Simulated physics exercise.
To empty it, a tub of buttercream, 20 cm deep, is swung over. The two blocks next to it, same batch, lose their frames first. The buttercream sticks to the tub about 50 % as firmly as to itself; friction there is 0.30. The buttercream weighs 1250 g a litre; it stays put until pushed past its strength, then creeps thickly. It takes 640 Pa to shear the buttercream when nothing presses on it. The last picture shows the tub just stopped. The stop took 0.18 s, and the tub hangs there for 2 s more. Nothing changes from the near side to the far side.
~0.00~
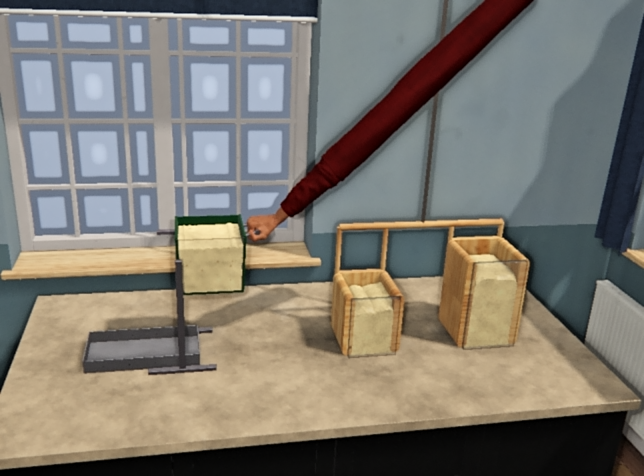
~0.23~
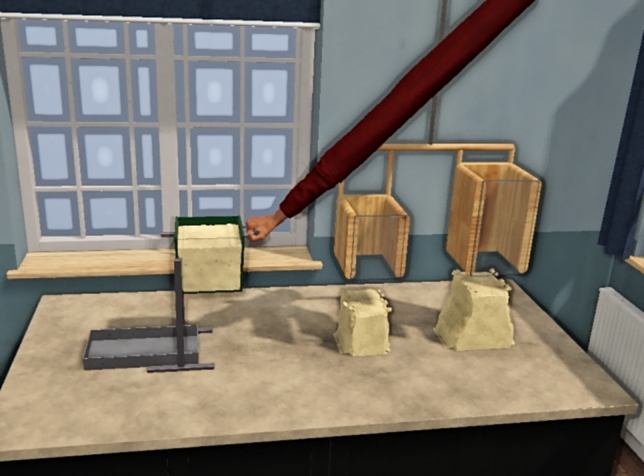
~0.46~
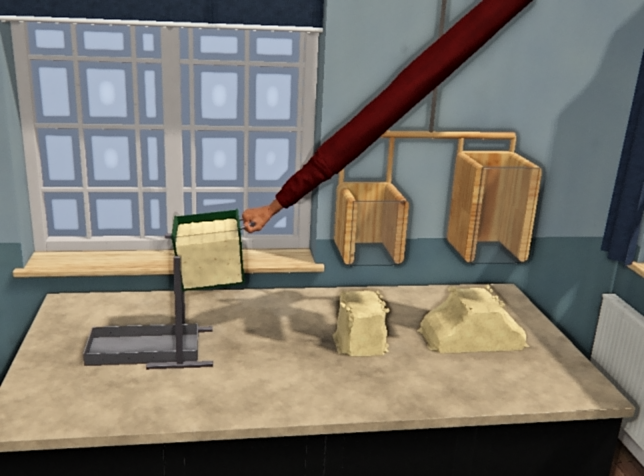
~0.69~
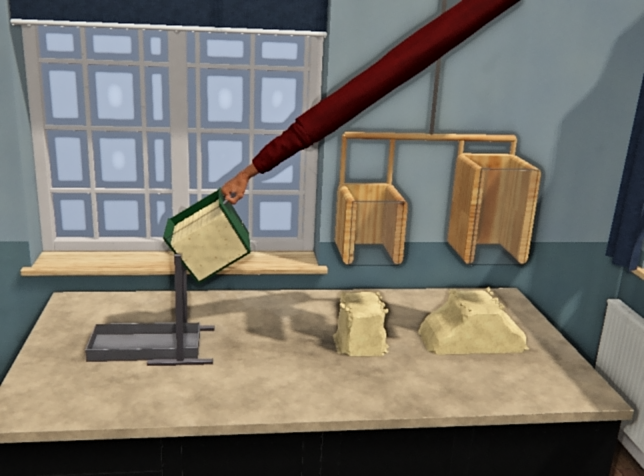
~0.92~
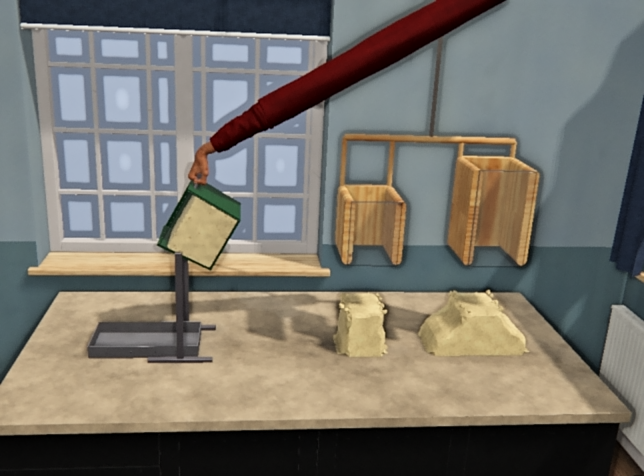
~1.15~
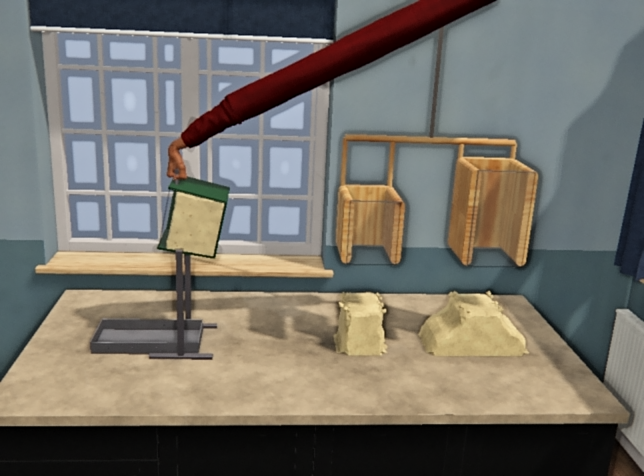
At first, a red-sleeved hand holds a green-edged tub of pale buttercream on a stand while two wooden casings lift off matching blocks to the right. The taller block slumps into a wide mound, the smaller barely sagging, then the hand swings the tub over leftward onto its side.
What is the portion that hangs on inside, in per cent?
Expect roughly 100 %.
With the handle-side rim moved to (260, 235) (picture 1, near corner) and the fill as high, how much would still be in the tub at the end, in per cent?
It would be near 65 %.
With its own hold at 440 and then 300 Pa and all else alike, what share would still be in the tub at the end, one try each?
In turn about 75 %, 55 %.
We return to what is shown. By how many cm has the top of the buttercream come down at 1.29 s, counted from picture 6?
About 0 cm.
After 1.29 s, the tub is at 79 degrees and holds 100 %.
After 1.46 s, the tub is at 79 degrees and holds 100 %.
After 1.63 s, the tub is at 79 degrees and holds 100 %.
After 1.80 s, the tub is at 79 degrees and holds 100 %.
After 3.15 s, the tub is at 79 degrees and holds 100 %.
